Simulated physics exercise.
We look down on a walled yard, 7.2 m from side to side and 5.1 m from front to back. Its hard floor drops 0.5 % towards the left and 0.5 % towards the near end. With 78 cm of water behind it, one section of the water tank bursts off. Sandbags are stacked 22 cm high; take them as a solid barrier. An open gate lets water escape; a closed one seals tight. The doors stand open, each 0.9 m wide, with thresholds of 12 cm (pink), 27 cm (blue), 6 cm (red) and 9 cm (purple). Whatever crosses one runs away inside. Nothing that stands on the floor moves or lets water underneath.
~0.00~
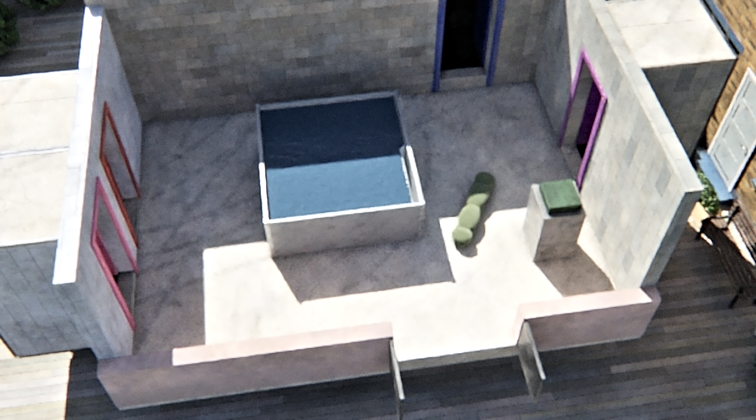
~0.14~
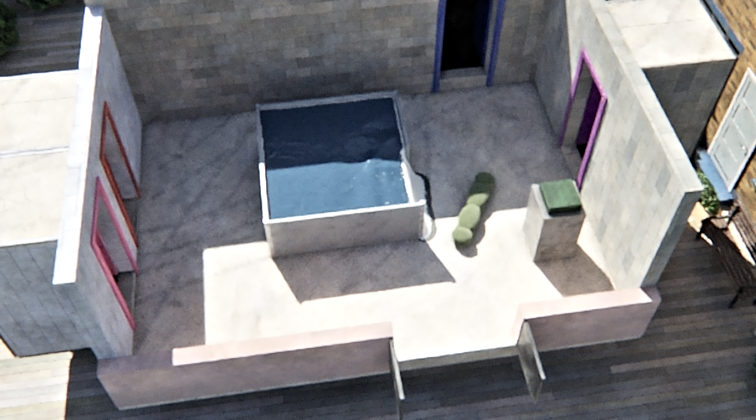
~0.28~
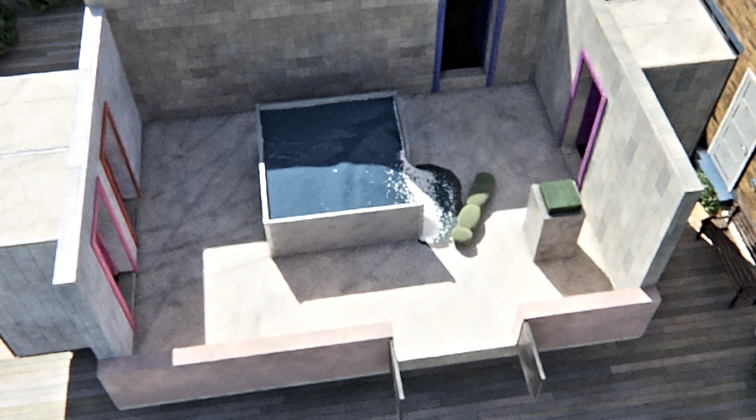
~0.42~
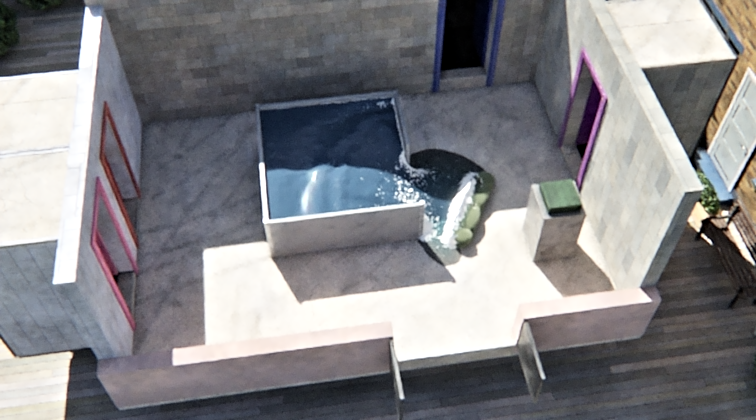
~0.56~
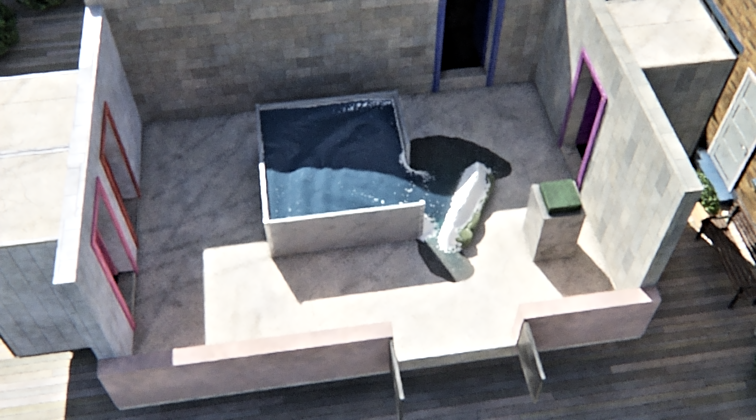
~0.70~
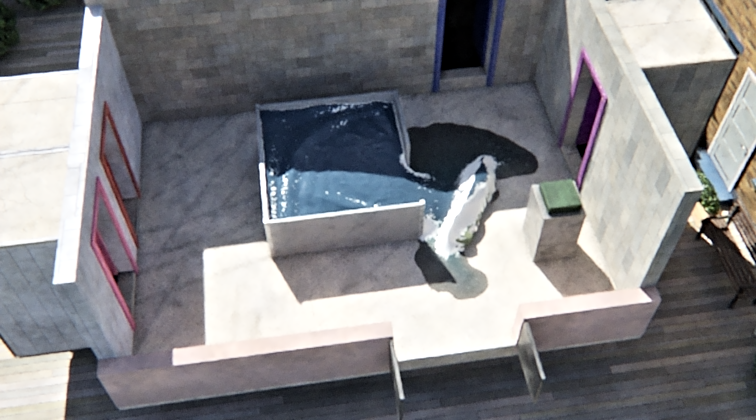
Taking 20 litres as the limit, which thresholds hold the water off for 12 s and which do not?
Within that time: At the pink door it keeps below the limit; at the blue door it keeps below the limit; at the red door it does not reach the limit; at the purple door it exceeds the limit.
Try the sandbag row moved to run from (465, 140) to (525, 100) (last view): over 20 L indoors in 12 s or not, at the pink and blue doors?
Against that limit: Pink not over, blue below.
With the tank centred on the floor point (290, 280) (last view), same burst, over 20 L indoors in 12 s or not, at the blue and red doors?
Against that limit: Blue under, red over.
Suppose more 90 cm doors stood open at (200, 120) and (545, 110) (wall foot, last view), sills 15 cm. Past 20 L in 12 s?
In turn: Below, over.
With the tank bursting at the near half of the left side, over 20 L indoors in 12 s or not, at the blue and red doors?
Against that limit: Blue not over, red above.
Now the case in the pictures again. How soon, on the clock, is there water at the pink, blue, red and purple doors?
Pink 6.0 s, blue 1.4 s, red 6.0 s, purple 1.0 s.
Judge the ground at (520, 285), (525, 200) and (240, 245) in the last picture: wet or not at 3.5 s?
In that order: Wet, wet, not reached.
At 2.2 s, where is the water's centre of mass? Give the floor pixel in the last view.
Around (401, 188).
After 1.4 s water covers 35 % of the floor and is deepest (57 cm) near (454, 226); pink door not reached, blue door 1 cm at the sill, 0 L in, red door not reached, purple door 15 cm at the sill, 3 L in.
After 2.2 s water covers 45 % of the floor and is deepest (48 cm) near (454, 226); pink door not reached, blue door 26 cm at the sill, 0 L in, red door not reached, purple door 25 cm at the sill, 61 L in.
After 3.5 s water covers 55 % of the floor and is deepest (36 cm) near (454, 226); pink door not reached, blue door 24 cm at the sill, 2 L in, red door not reached, purple door 18 cm at the sill, 122 L in.
After 7.0 s water covers 85 % of the floor and is deepest (21 cm) near (454, 226); pink door 6 cm at the sill, 0 L in, blue door 17 cm at the sill, 2 L in, red door 7 cm at the sill, 0 L in, purple door 11 cm at the sill, 166 L in.
After 12.0 s water covers 95 % of the floor and is deepest (14 cm) near (222, 358); pink door 11 cm at the sill, 1 L in, blue door 10 cm at the sill, 2 L in, red door 6 cm at the sill, 3 L in, purple door 9 cm at the sill, 168 L in.
